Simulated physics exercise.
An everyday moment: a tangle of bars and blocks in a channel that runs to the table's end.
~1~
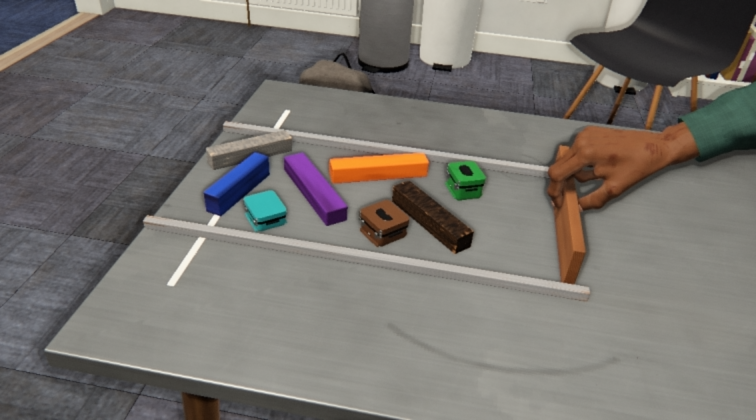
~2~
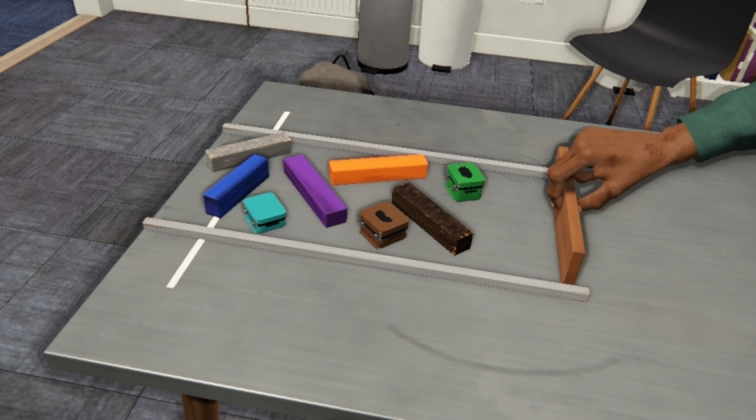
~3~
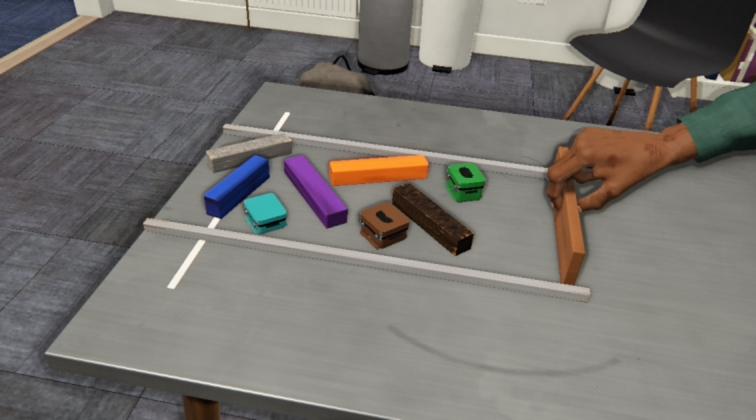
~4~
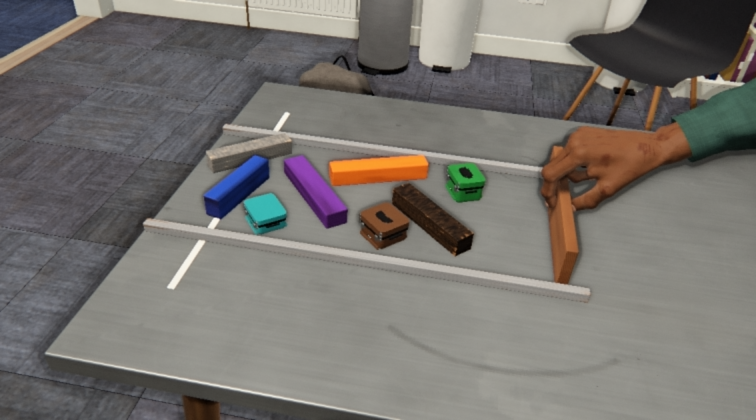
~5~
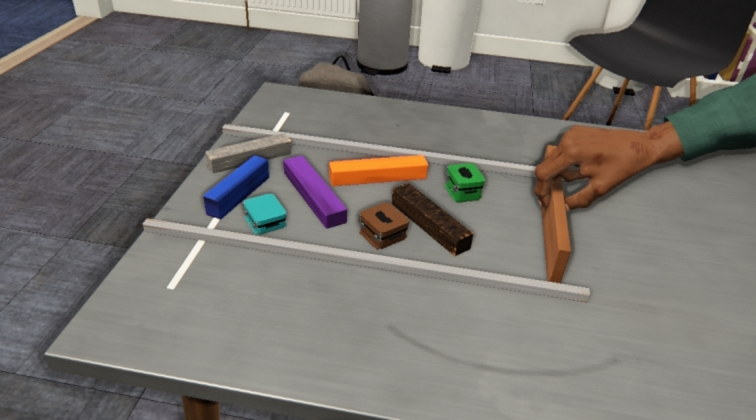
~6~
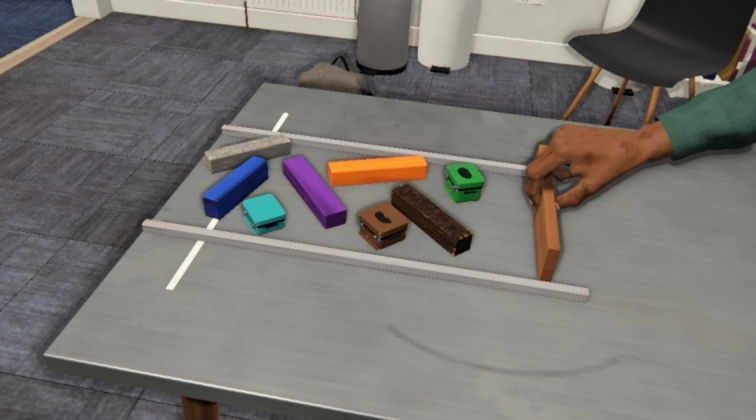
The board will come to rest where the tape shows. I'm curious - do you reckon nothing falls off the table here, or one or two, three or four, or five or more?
I'd say three or four fall off.
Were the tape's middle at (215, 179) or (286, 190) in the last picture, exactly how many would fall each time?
Try by try, 6 and 0.
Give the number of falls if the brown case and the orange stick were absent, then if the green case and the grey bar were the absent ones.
That makes 1 fallen, then 2 fallen in the other try.
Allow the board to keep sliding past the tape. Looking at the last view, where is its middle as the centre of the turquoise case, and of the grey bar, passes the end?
Approx. (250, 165) / approx. (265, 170) for the other.
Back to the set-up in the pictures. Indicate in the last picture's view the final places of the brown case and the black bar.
In the last picture they sit at about (177, 207) and about (209, 181).
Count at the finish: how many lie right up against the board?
Well, it touches 3.
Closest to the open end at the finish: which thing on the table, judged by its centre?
That's the orange stick.
Early on, none off yet; grey bar at rest near (249, 153); blue stick at rest near (237, 187); turquoise case at rest near (265, 216).
A while later, none off yet; grey bar at rest near (249, 153); blue stick moving near (226, 188); turquoise case at rest near (265, 216).
Further along, none off yet; grey bar travelled a little near (229, 143); blue stick travelled about its own width near (170, 190); turquoise case travelled well along near (191, 211).
Finally, the number that fall off is three or four; lost, purple stick, turquoise case, blue stick and grey bar.
